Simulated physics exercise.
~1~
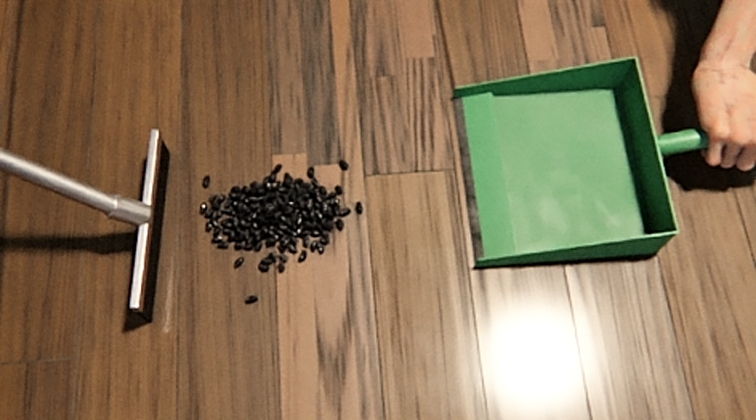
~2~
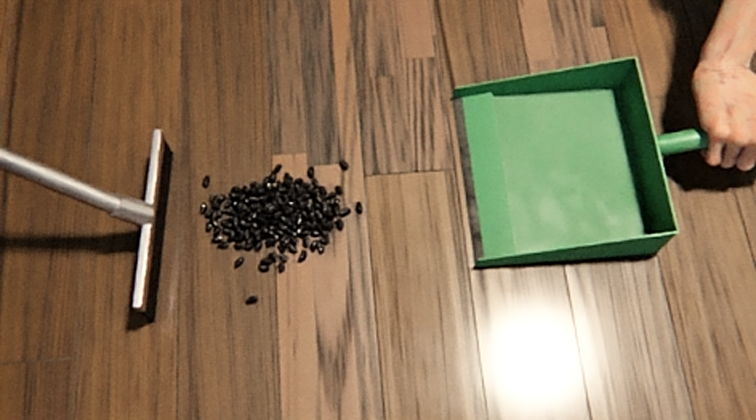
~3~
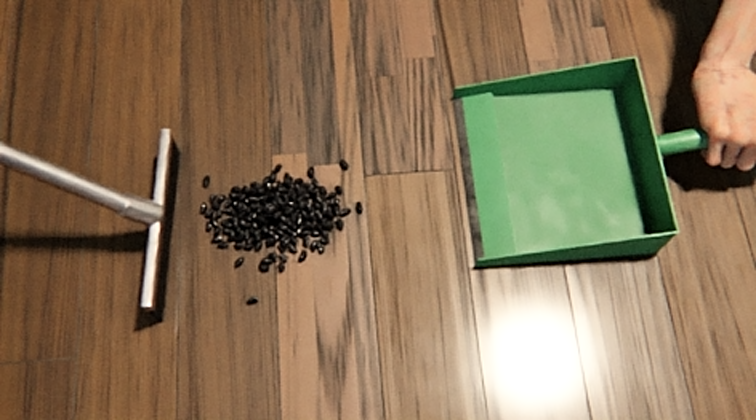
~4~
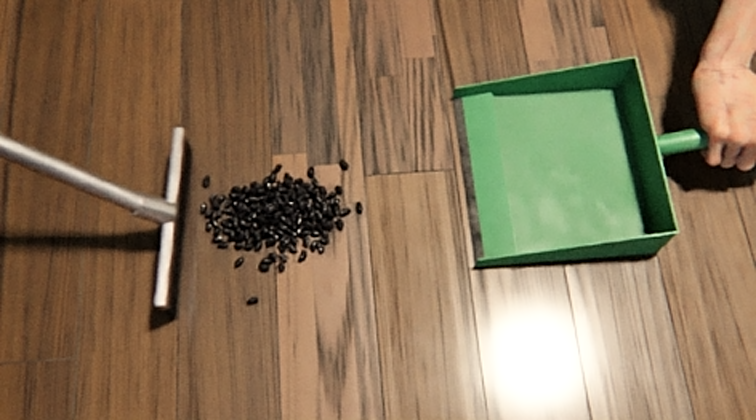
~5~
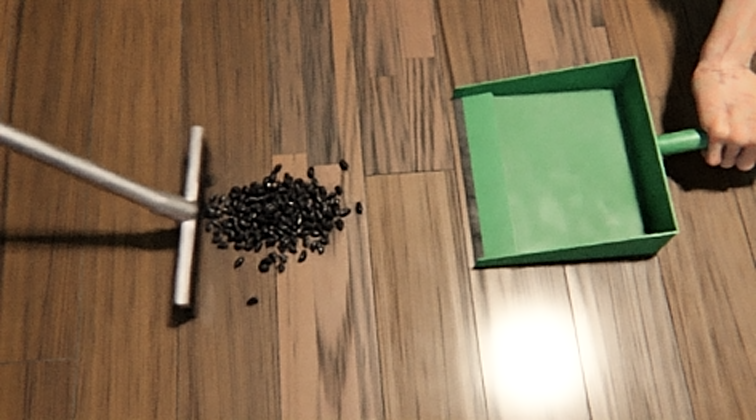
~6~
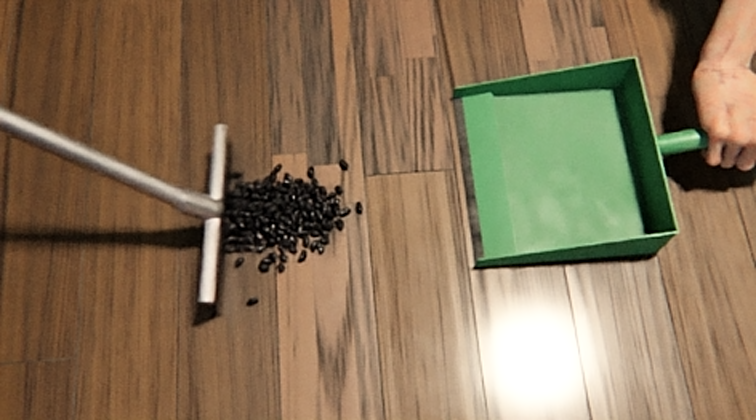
On a wooden floor, a flat blade on a metal handle slid slowly right and nudged the near edge of a pile of black beans, while a hand held a green dustpan still.
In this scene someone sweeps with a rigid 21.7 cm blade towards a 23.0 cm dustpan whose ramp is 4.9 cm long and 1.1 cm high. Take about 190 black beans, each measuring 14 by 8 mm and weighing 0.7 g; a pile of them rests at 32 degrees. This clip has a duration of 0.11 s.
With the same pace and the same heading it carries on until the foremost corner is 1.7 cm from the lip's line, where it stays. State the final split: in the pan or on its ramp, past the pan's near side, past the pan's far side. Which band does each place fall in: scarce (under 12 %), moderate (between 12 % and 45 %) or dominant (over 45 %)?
At the end, in the pan or on its ramp: A major share. Past the pan's near side: An intermediate share. Past the pan's far side: A minor share.
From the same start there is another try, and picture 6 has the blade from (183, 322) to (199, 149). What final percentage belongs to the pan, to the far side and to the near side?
Pan 20 % / far 5 % / near 35 %.
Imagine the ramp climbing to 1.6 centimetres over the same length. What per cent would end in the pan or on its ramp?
Around 60 per cent.
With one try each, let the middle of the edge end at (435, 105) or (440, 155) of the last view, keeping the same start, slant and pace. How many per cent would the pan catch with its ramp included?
About 50 and 65 per cent.
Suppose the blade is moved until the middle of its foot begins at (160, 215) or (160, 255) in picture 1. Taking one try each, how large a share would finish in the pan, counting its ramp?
Estimates: 65 percent and 65 percent.
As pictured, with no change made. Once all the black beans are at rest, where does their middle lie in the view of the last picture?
In the last view, approximately (558, 208).
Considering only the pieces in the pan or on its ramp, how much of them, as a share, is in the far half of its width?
Something like 40 per cent of the catch.
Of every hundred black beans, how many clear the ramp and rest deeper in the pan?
It comes to some 55 per cent.
Then, 0.11 s after the last picture, middle of the blade 15 cm from the lip; 0 % over the lip, far side 0 %, near side 5 %.
Then, 0.19 s after the last picture, middle of the blade 5 cm from the lip; 0 % over the lip, far side 0 %, near side 15 %.
Then, 0.41 s after the last picture, middle of the blade 3 cm from the lip; 70 % over the lip, far side 0 %, near side 20 %.
In the end, pan 70 %, near side 20 %, far side 0 %, in front of the lip or behind the blade 15 %.
